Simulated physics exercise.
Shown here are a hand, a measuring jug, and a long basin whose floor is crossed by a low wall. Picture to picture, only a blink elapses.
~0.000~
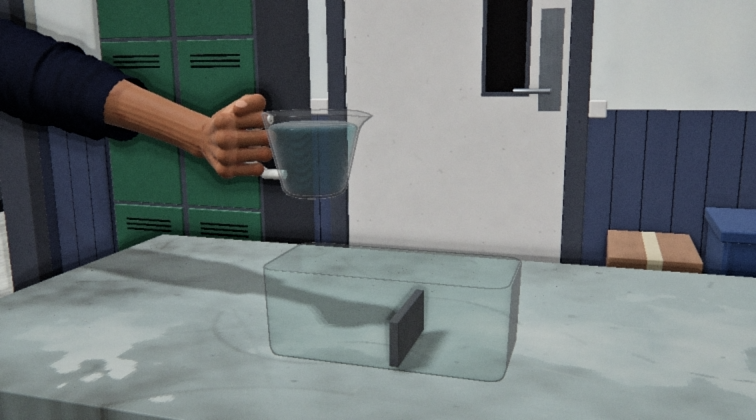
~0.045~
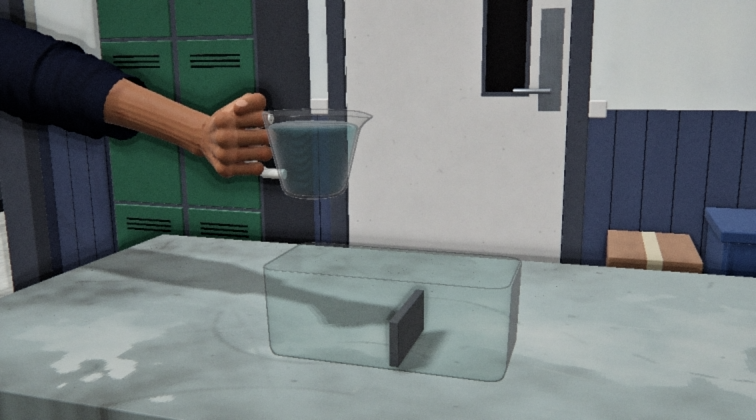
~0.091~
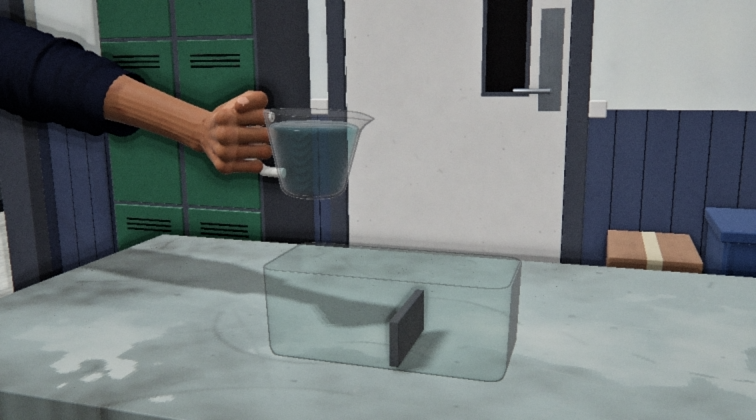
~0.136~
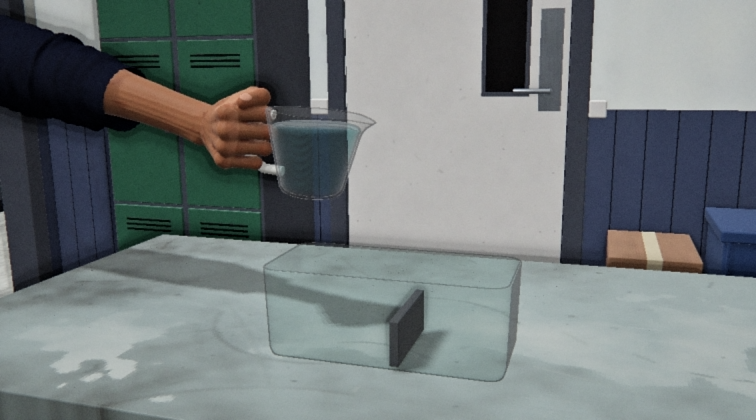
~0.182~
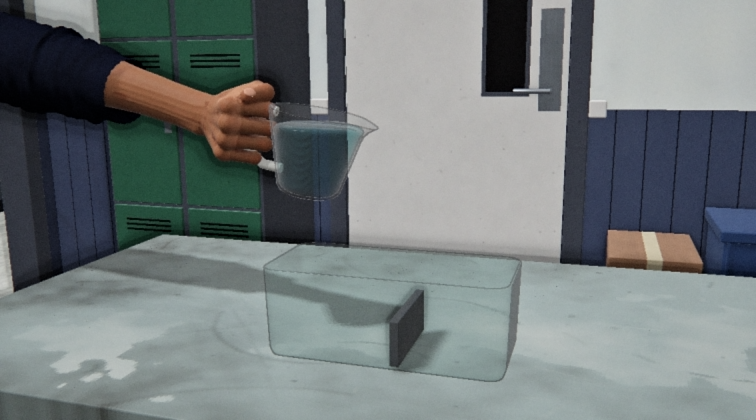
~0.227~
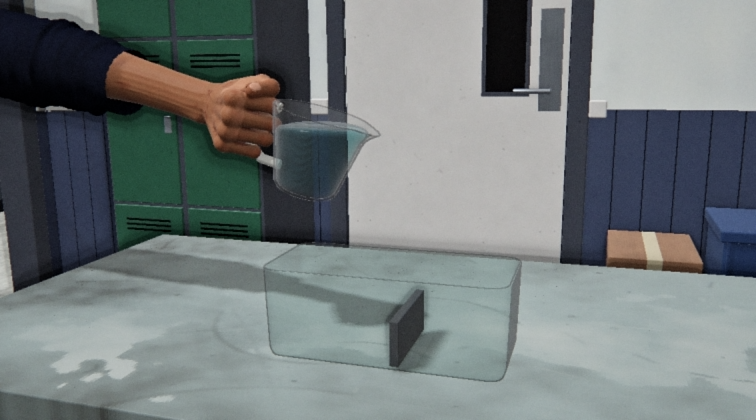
A hand reaching in from the left, in a dark blue sleeve, holds a clear measuring jug of bluish liquid above a pale, mottled tabletop. Below sits a long, clear, empty basin with a low dark wall across its floor, before green lockers, a light door and blue panelling. Seen from a still, slightly raised view, the hand gradually tilts the jug rightward, its liquid staying nearly level inside.
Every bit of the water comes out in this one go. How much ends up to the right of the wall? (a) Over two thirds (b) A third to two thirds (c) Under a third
b.
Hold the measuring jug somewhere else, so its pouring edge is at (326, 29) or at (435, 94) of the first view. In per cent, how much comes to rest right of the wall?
Roughly 10 % and 80 %.
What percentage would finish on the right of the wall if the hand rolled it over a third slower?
It comes to some 65 in a hundred.
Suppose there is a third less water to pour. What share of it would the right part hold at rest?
Estimate: Close to 25 per cent.
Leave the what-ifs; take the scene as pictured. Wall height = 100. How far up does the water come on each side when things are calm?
20 left, 30 right, give or take.
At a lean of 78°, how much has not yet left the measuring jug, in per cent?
Remaining share, estimated: 55 %.
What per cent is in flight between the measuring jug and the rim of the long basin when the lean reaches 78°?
That works out near 30 percent.
A moment on, the measuring jug is tipped on its side and 53 per cent is still to pour, 1 is left of the wall and 18 right of it.
Next, the measuring jug is tipped right over and 5 per cent is still to pour, 37 is left of the wall and 49 right of it.
Then the measuring jug is tipped right over and 0 per cent is still to pour, 49 is left of the wall and 49 right of it.
Later the measuring jug is tipped right over and 0 per cent is still to pour, 49 is left of the wall and 49 right of it.
At rest 49 per cent lies left of the wall, 49 right of it and 1 outside.
